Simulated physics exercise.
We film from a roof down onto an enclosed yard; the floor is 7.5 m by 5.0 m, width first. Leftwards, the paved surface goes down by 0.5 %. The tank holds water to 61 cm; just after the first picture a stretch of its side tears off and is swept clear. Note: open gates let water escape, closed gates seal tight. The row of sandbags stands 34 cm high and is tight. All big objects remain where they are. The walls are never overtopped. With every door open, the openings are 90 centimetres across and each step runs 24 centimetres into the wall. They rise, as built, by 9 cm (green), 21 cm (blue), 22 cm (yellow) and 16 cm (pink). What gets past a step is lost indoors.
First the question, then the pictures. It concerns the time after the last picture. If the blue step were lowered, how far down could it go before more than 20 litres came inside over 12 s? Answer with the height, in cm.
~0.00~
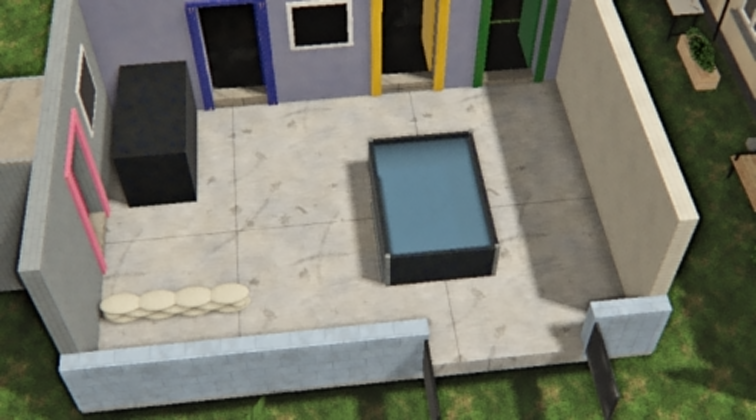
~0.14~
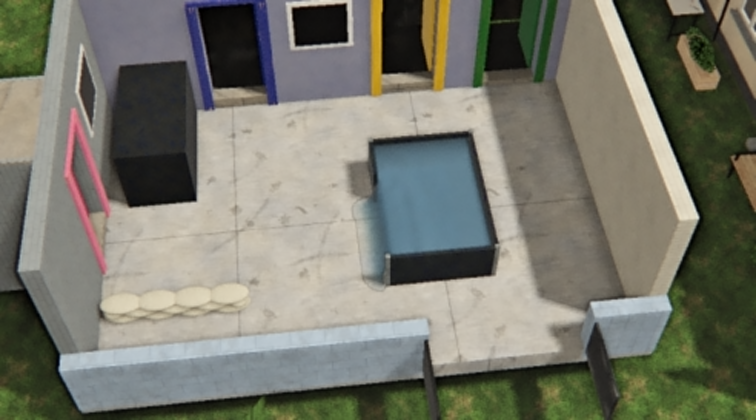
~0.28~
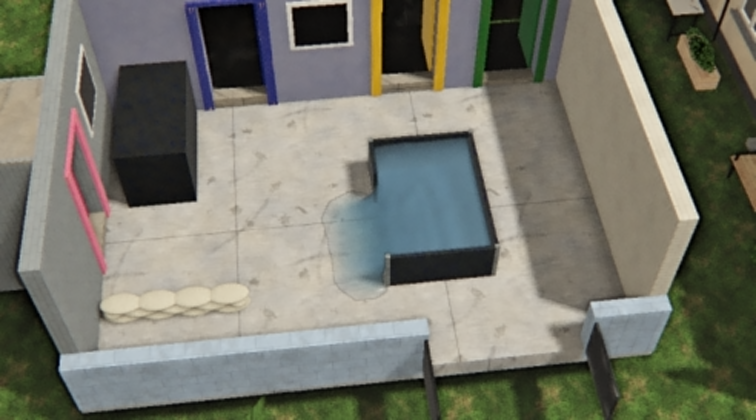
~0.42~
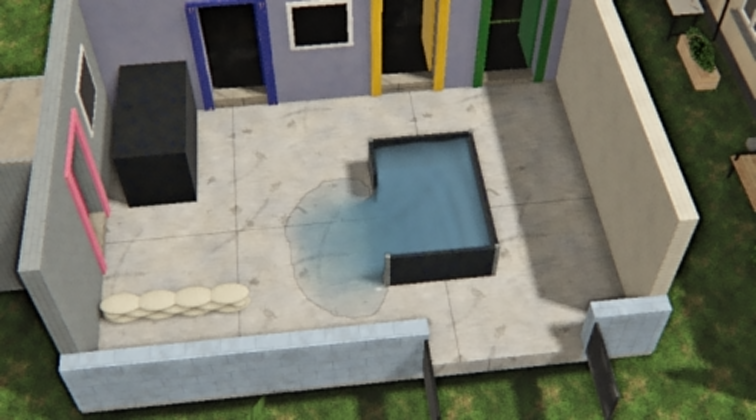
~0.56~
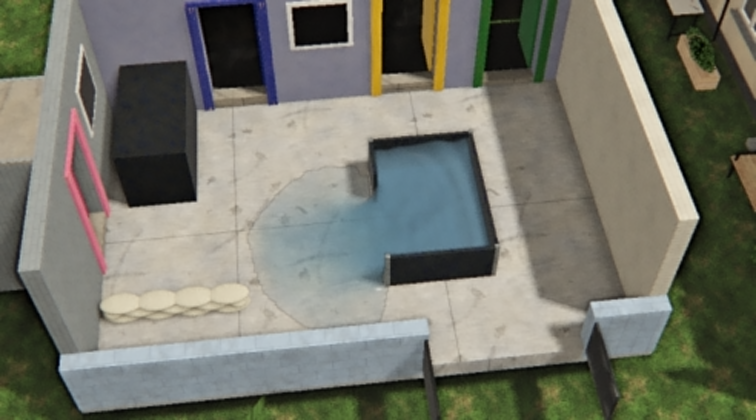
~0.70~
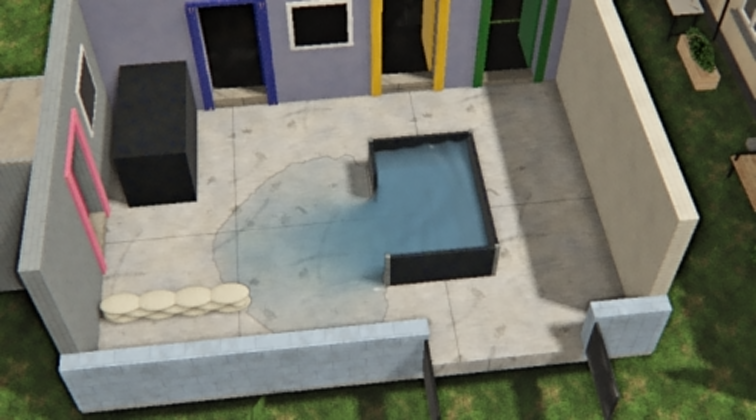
Down to about 8 cm.
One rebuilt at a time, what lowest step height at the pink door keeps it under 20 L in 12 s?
Pink: 21 cm.
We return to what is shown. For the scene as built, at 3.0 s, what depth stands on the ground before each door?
Depths in cm: Green 0, blue 9, yellow 0, pink 24.
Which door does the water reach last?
I'd say the green one.
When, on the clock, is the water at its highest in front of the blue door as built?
That happens close to 7.5 s on the clock.
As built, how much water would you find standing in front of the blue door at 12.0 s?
Lab note: Depth approx. 7.0 cm.
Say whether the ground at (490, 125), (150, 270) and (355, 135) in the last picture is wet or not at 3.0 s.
Status: Clear / submerged / clear.
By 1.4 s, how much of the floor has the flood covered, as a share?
Wet share: Near 35 %.
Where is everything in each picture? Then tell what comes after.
In the first picture, the tank at (431, 195) is whole and still, 61 cm deep; the blue door at (235, 63) is dry.
In the second picture, the front is at (368, 276), 0.3 m from the gap at (383, 232); 0.4 m2 of floor is wet, 61 cm left at the back.
In the third picture, the front is at (330, 227), 0.8 m from the gap at (383, 234); 1.2 m2 of floor is wet, 61 cm left at the back.
In the fourth picture, the gap is at (383, 234), the front 1.3 m out at (296, 249); the back of the tank holds 55 cm.
In the fifth picture, water pours out at (383, 235) and has run 1.9 m, to (255, 247); about 6 cm deep outside, 52 cm at the back.
In the sixth picture, the front is at (219, 250), 2.5 m from the gap at (383, 235); 5.5 m2 of floor is wet, 52 cm left at the back; 1.7 m in a straight line remain to the blue door at (235, 63).
After 1.4 s water covers 35 % of the floor, deepest (32 cm) near (253, 301); it has not reached the blue door.
After 3.0 s water covers 45 % of the floor, deepest (31 cm) near (99, 349); 9 cm at the blue door, 0 litres in over its 21 cm step.
After 12.0 s water covers 95 % of the floor, deepest (8 cm) near (277, 108); 7 cm at the blue door, 0 litres in over its 21 cm step.
At the blue door as built, the water arrived by 2.5 s and peaked near 10 cm at 7.4 s.
With a step of 7 cm, 33 litres would have come in within the 12 s; with 9.5 cm, 5 litres. So under 20 litres takes about 8 cm.
